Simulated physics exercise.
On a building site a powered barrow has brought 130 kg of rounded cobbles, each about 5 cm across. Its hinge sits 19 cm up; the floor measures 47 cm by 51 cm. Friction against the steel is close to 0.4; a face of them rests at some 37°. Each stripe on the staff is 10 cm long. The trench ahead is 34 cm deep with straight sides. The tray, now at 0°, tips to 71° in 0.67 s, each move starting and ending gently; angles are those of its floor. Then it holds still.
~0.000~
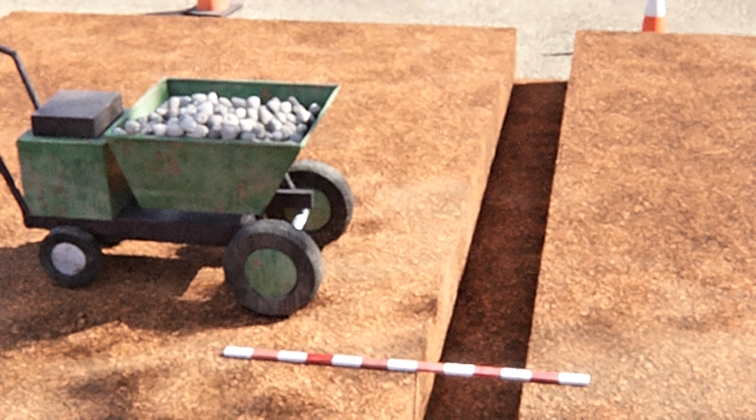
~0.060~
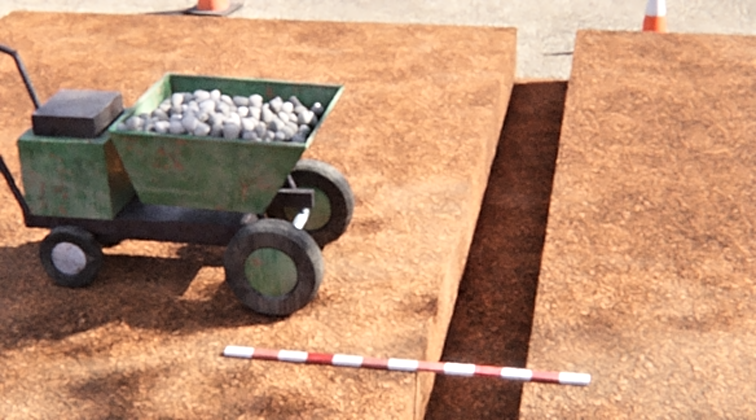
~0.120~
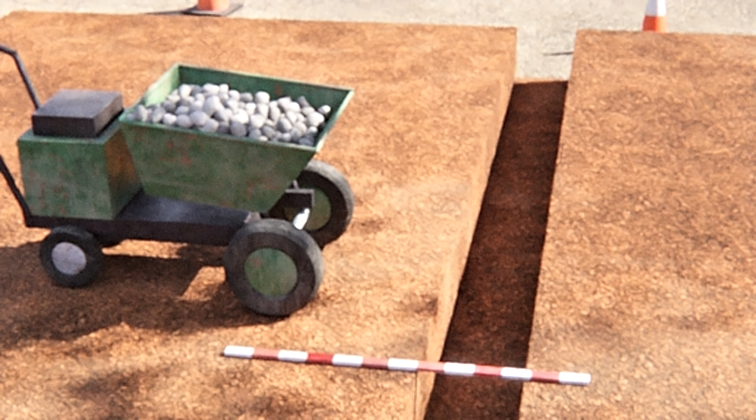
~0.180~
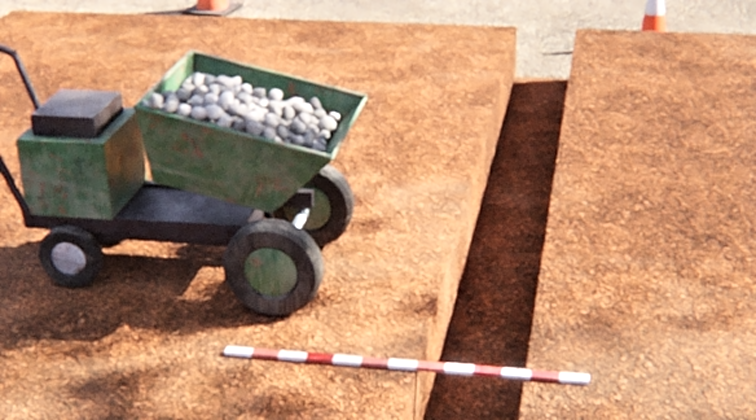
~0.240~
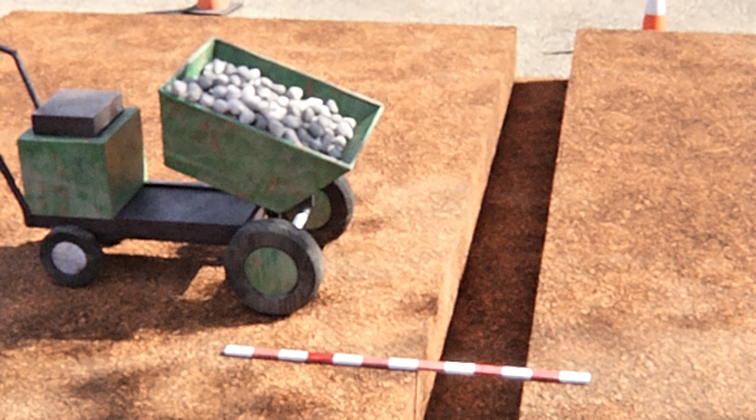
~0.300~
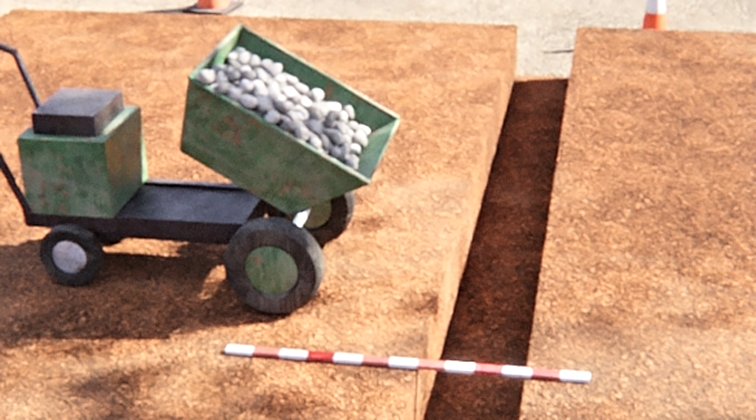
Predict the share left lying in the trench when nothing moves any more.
About 95 per cent.
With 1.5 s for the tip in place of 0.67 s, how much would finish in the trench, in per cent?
Then about 100 per cent.
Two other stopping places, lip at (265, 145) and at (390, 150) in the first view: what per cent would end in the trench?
About 75 and 40 per cent.
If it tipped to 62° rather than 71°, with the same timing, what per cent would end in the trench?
Then about 60 per cent.
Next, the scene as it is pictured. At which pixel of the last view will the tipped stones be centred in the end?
Near (486, 341).
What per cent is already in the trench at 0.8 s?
About 30 per cent by then.
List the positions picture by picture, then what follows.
The first picture shows lip at (301, 146), floor tilted 0°, highest stones at (228, 108).
In the second picture, the tray is at 2°, its lip at (306, 147); the top of the load is at (211, 105); the stones move at 0.4 m/s on average.
The third picture shows lip at (317, 151), floor tilted 6°, highest stones at (199, 99); the stones move at 0.8 m/s on average.
The fourth picture shows lip at (332, 158), floor tilted 13°, highest stones at (210, 89); the stones move at 1.0 m/s on average.
The fifth picture shows lip at (350, 169), floor tilted 21°, highest stones at (222, 79); the stones move at 1.2 m/s on average.
The sixth picture shows lip at (369, 183), floor tilted 30°, highest stones at (238, 62); the stones move at 1.3 m/s on average.
After 0.5 s the floor is at 60°; 100 % in the tray; the foremost stones are at (401, 200).
After 0.8 s the floor is at 71°; 70 % in the tray, 1 % short of the trench, 30 % in the trench; the foremost stones are at (525, 325).
After 1.1 s the floor is at 71°; 30 % in the tray, 1 % short of the trench, 65 % in the trench, 5 % past the trench; the foremost stones are at (658, 297).
After 3.1 s the floor is at 71°; 0 % in the tray, 95 % in the trench, 5 % past the trench; the foremost stones are past the picture's edge.
